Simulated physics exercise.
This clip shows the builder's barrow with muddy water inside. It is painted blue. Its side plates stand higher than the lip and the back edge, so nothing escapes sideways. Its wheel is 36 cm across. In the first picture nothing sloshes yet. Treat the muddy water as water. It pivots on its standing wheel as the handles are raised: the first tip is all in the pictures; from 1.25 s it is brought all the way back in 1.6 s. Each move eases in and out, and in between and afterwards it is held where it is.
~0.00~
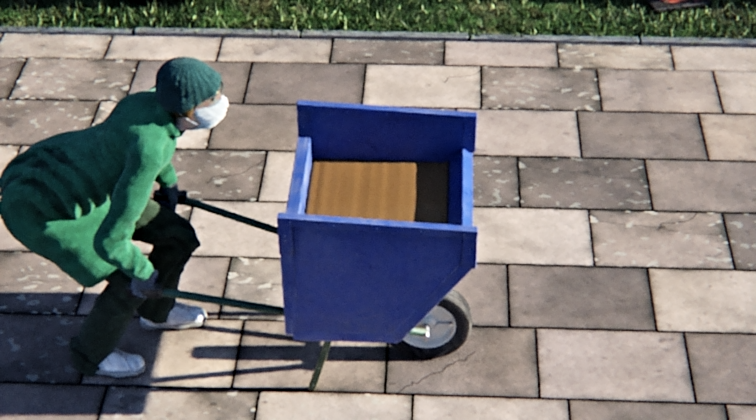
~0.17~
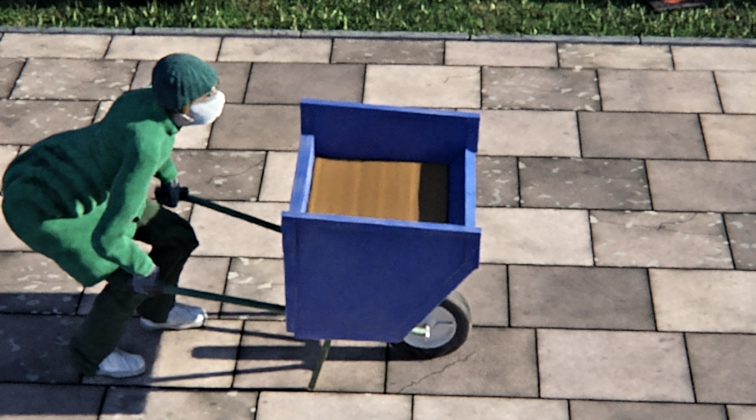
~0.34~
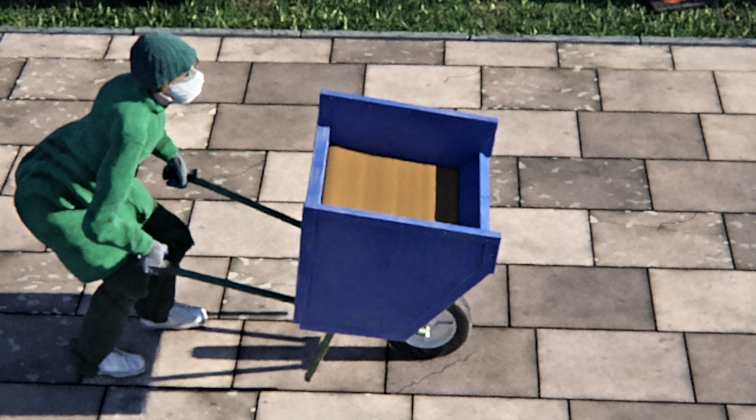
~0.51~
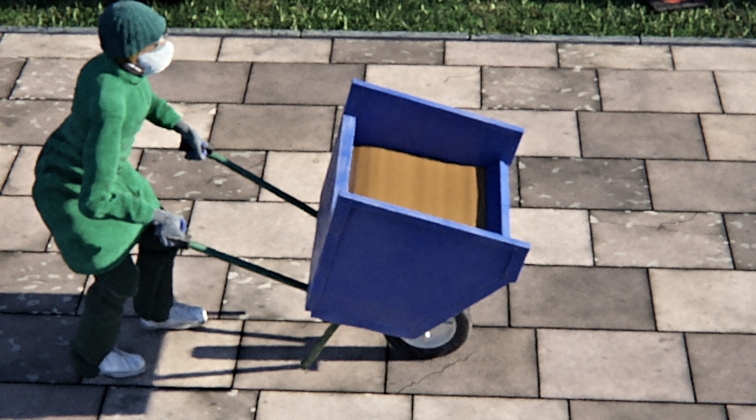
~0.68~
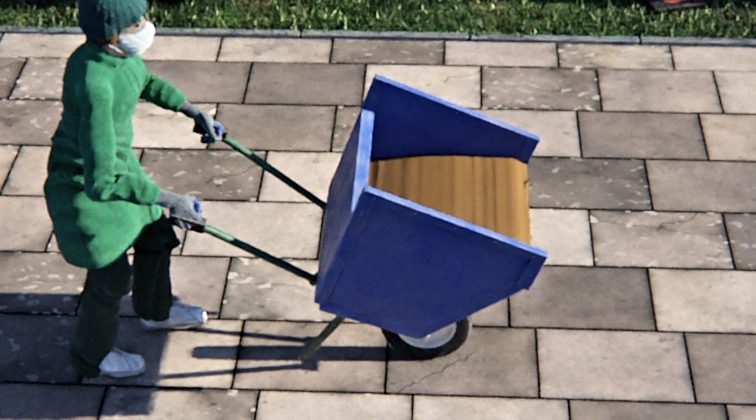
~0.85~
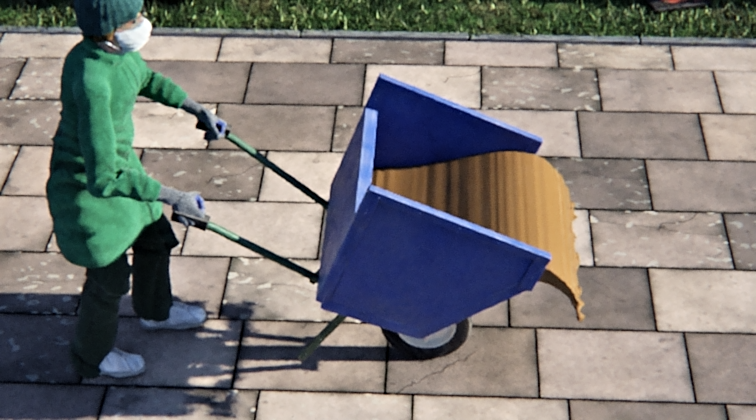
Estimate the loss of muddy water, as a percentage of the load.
About 26 per cent.
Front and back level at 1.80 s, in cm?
About 24 cm in front and 12 cm behind.
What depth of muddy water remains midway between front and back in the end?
About 20 cm.
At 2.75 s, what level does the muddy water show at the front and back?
About 20 cm in front and 22 cm behind.
By 1.80 s the barrow is at 17° forwards, the surface stands 13 cm at the back and 24 cm at the front; 25 per cent has gone, over the front.
By 2.75 s the surface stands 22 cm at the back and 20 cm at the front; 26 per cent has gone, over the front.
By 3.65 s the surface stands 20 cm at the back and 22 cm at the front; 26 per cent has gone, over the front.
By 5.74 s 26 per cent has gone, over the front, 21 of 82 litres.
